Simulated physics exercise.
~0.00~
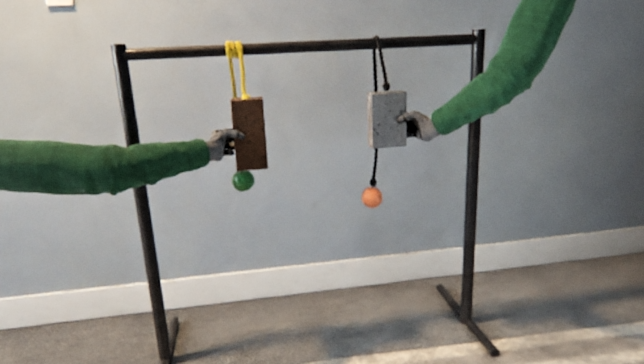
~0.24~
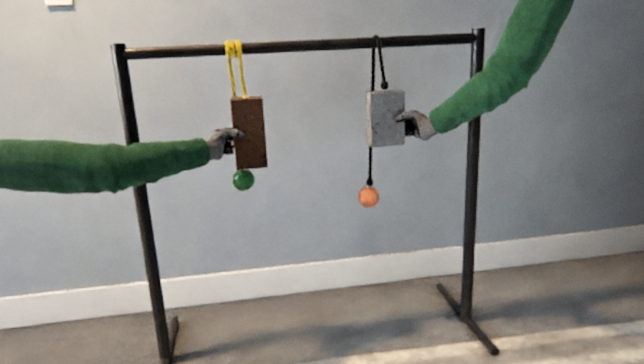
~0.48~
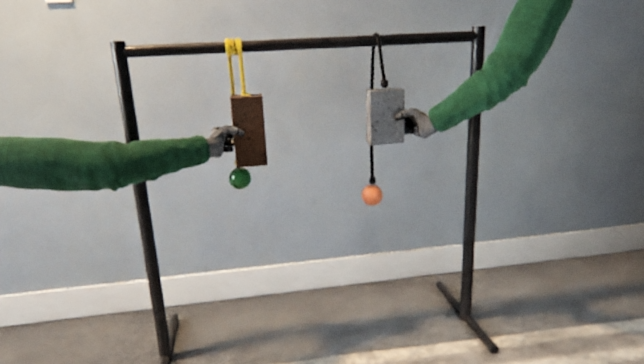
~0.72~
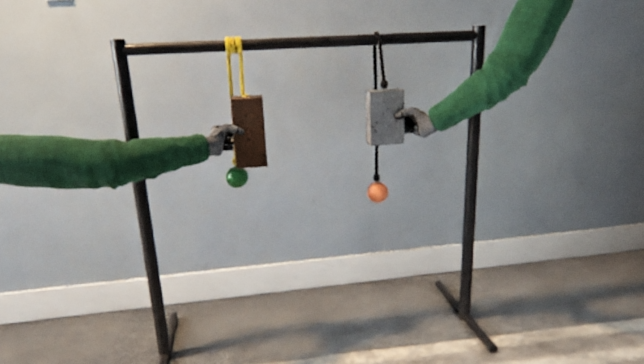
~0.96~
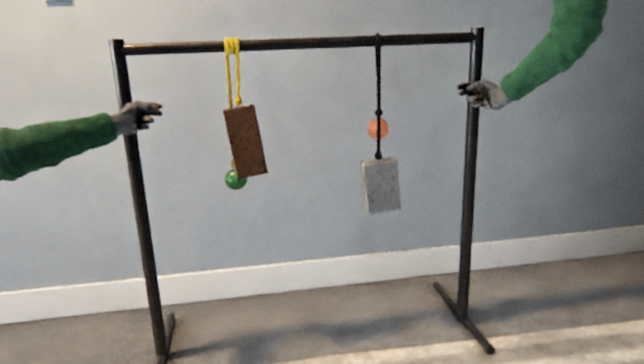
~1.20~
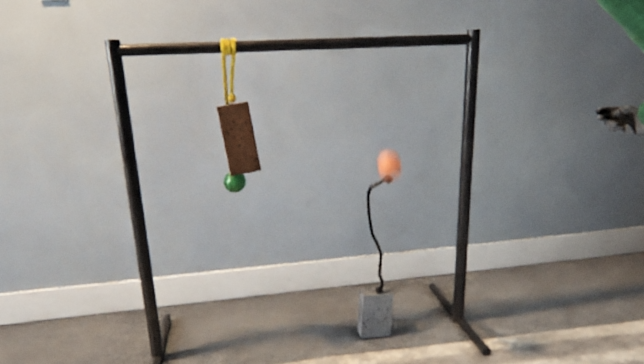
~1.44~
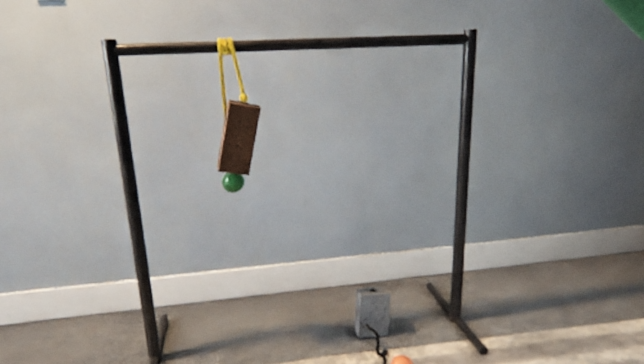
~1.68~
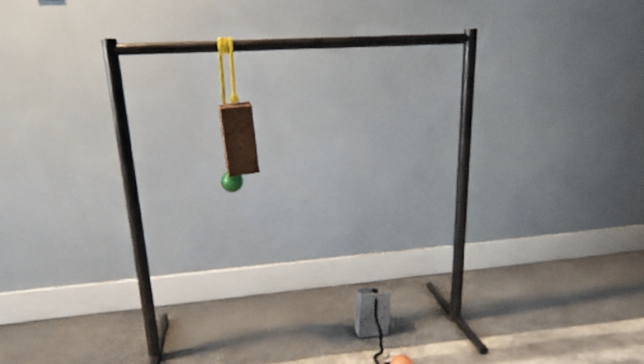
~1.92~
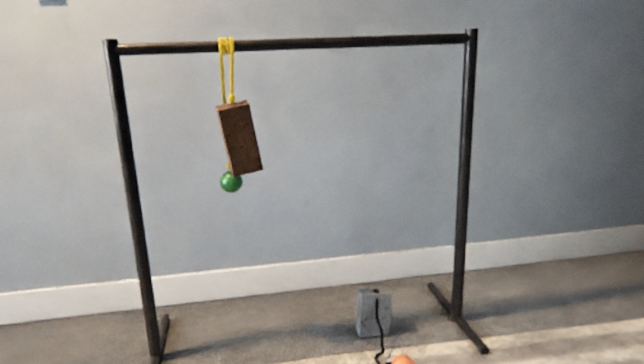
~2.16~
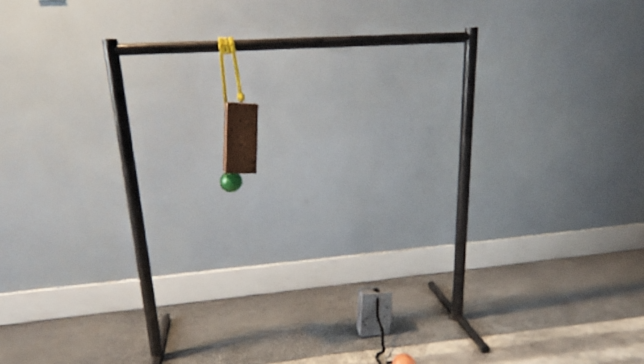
A gray paver dropped to the floor when two green-sleeved arms let go and pulled away, its black rope and orange ball tumbling down after it, while the brown brick swung slightly and stayed hanging from the bar by its yellow rope.
